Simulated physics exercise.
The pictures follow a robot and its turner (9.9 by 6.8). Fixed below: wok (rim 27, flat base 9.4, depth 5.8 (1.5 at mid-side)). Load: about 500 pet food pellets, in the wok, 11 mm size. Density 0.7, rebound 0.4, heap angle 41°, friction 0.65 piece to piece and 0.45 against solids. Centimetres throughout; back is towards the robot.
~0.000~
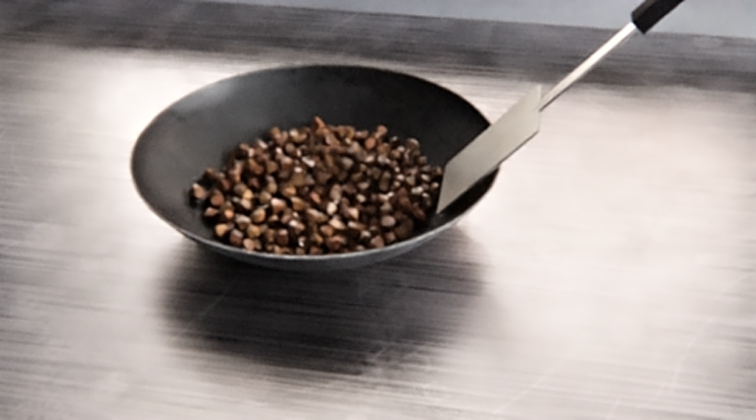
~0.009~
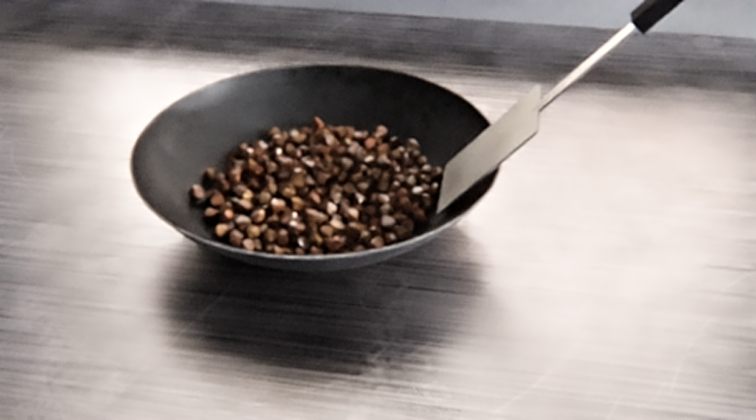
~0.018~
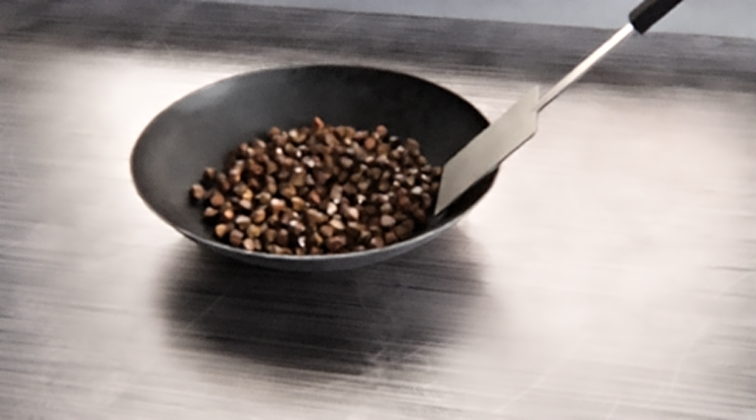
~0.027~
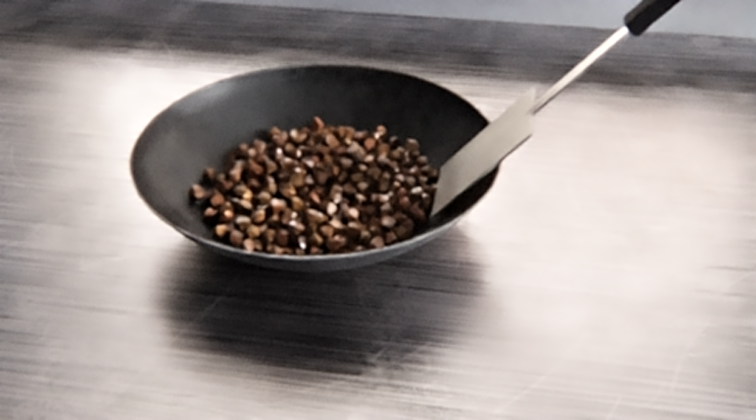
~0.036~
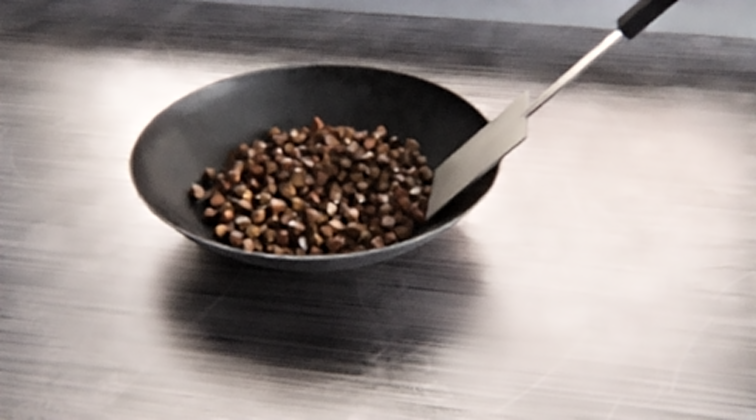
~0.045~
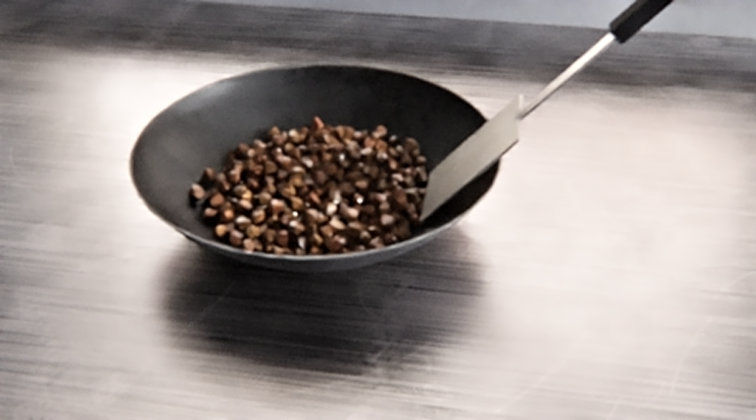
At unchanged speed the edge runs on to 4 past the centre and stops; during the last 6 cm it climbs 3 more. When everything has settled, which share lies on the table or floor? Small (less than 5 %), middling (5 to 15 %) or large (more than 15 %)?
Answer: Small; less than 5 % of the pet food pellets finish on the table or floor.
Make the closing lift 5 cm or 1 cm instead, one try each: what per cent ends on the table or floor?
Some 0 and 0 per cent.
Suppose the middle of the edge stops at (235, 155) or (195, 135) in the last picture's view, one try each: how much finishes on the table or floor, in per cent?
Some 0 and 25 per cent.
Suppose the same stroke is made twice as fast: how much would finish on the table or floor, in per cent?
It would be near 0 per cent.
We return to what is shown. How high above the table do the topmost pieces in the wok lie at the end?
Some 6.5 cm.
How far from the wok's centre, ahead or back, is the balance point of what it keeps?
About 4.5 cm ahead.
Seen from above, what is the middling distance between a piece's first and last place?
About 4 cm.
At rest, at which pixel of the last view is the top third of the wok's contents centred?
Near (218, 154).
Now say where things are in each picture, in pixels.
Turner top edge at (539, 107), sloping 50°; upper third of the load around (317, 180), from x 195 to 440, top at y 125; 499 in the wok, in the first frame.
Turner top edge at (539, 107), sloping 50°; upper third of the load around (316, 180), from x 195 to 440, top at y 125, in the second frame.
Turner top edge at (537, 108), sloping 50°; upper third of the load around (316, 180), from x 195 to 440, top at y 125, in the third frame.
Turner top edge at (533, 110), sloping 50°; upper third of the load around (316, 180), from x 195 to 435, top at y 125, in the fourth frame.
Turner top edge at (527, 113), sloping 50°; upper third of the load around (316, 180), from x 195 to 430, top at y 125, in the fifth frame.
Turner top edge at (520, 116), sloping 50°; upper third of the load around (317, 180), from x 195 to 425, top at y 125; 499 in the wok, in the sixth frame.
After 0.14 s, sloping 50°, highest piece 4 above the table; 499 in the wok.
After 0.23 s, sloping 50°, highest piece 6 above the table; 499 in the wok.
After 0.48 s, sloping 50°, highest piece 6 above the table; 499 in the wok.
After 1.53 s, sloping 50°, highest piece 6 above the table; 499 in the wok.
At rest, 499 in the wok. That is 0 % on the table or floor.
